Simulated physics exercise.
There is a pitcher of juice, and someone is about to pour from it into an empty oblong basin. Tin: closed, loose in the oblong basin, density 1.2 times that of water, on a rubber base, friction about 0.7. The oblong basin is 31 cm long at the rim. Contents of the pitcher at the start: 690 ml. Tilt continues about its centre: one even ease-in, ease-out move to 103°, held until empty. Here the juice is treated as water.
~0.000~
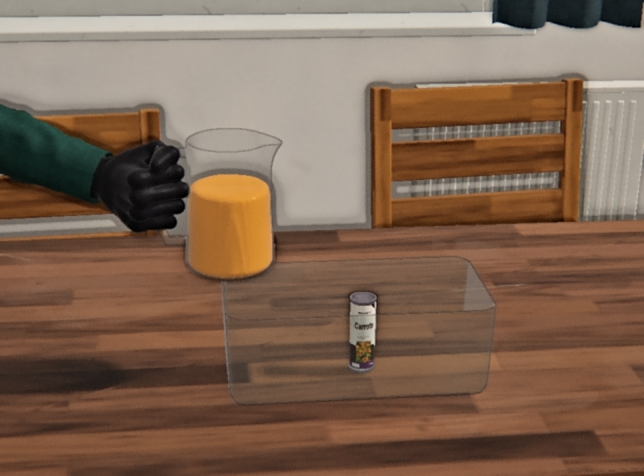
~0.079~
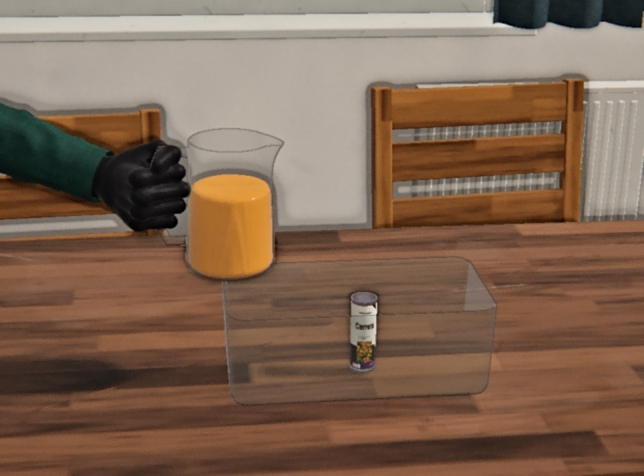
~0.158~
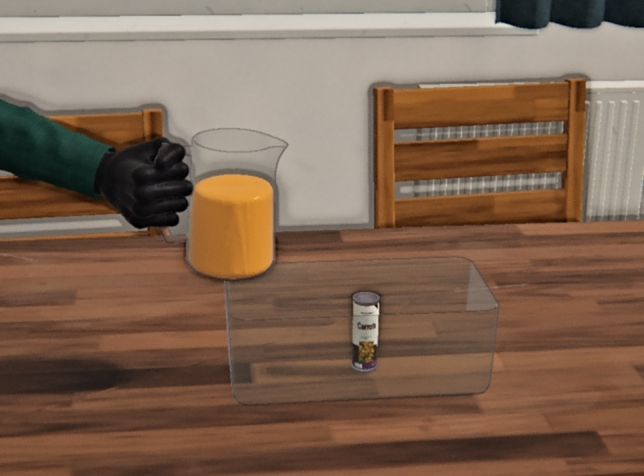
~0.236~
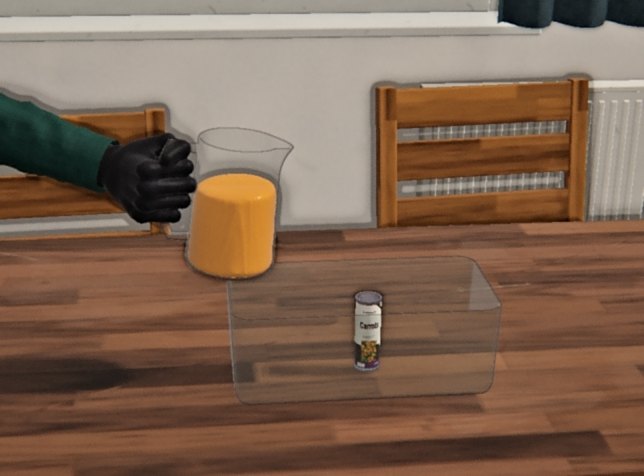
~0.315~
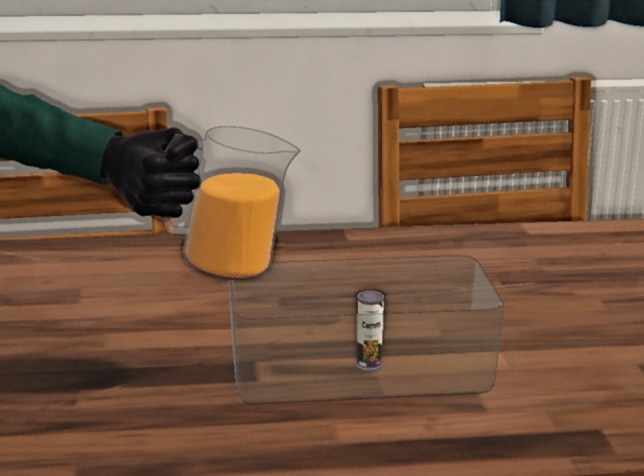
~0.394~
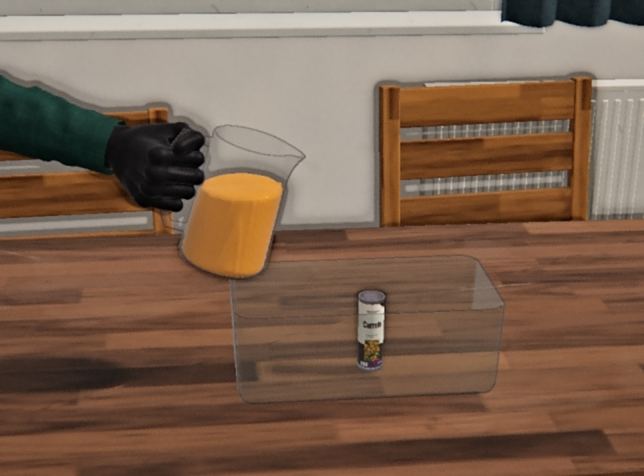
A glass pitcher of orange juice slowly tilted to the right beside a black-gloved hand, its spout leaning toward a clear oblong basin on the wooden table, where a small tin stood upright.
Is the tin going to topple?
It tilts over.
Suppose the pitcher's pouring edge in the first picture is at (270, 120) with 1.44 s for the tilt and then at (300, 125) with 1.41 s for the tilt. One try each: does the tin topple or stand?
Trial 1 - tin tips; trial 2 - tin stays standing.
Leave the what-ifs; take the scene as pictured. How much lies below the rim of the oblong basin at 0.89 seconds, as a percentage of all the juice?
Roughly 0 per cent.
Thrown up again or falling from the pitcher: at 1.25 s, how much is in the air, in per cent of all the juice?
Near 16 percent.
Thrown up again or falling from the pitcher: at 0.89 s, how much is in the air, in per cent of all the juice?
I'd say close to 2 per cent.
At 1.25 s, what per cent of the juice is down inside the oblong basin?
It works out near 28 per cent.
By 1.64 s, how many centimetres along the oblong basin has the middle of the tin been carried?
It has moved some 7 cm.
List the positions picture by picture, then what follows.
It leans 0°; its right rim is at (282, 140); the juice meets the walls at (188, 187) and (268, 185); the oblong basin's rim runs from (224, 293) to (482, 283); the tin's top is at (363, 301), in the first frame.
It leans 1°; its right rim is at (284, 141); the juice meets the walls at (189, 187) and (269, 185), in the second frame.
It leans 3°; its right rim is at (288, 143); the juice meets the walls at (192, 188) and (272, 185), in the third frame.
It leans 6°; its right rim is at (294, 145); the juice meets the walls at (195, 187) and (275, 185), in the fourth frame.
It leans 10°; its right rim is at (300, 149); the juice meets the walls at (197, 187) and (279, 184), in the fifth frame.
It leans 16°; its right rim is at (306, 155); the juice meets the walls at (197, 195) and (282, 185), in the sixth frame.
After 0.89 s the tilt is 63° and 98 per cent is still to pour; the tin stands where it began.
After 1.25 s the tilt is 94° and 57 per cent is still to pour; the tin stands where it began.
After 1.64 s the tilt is 103° and 12 per cent is still to pour; the tin lies on its side.
After 2.05 s the tilt is 103° and 1 per cent is still to pour; the tin lies on its side.
In the end the tin lies on its side.
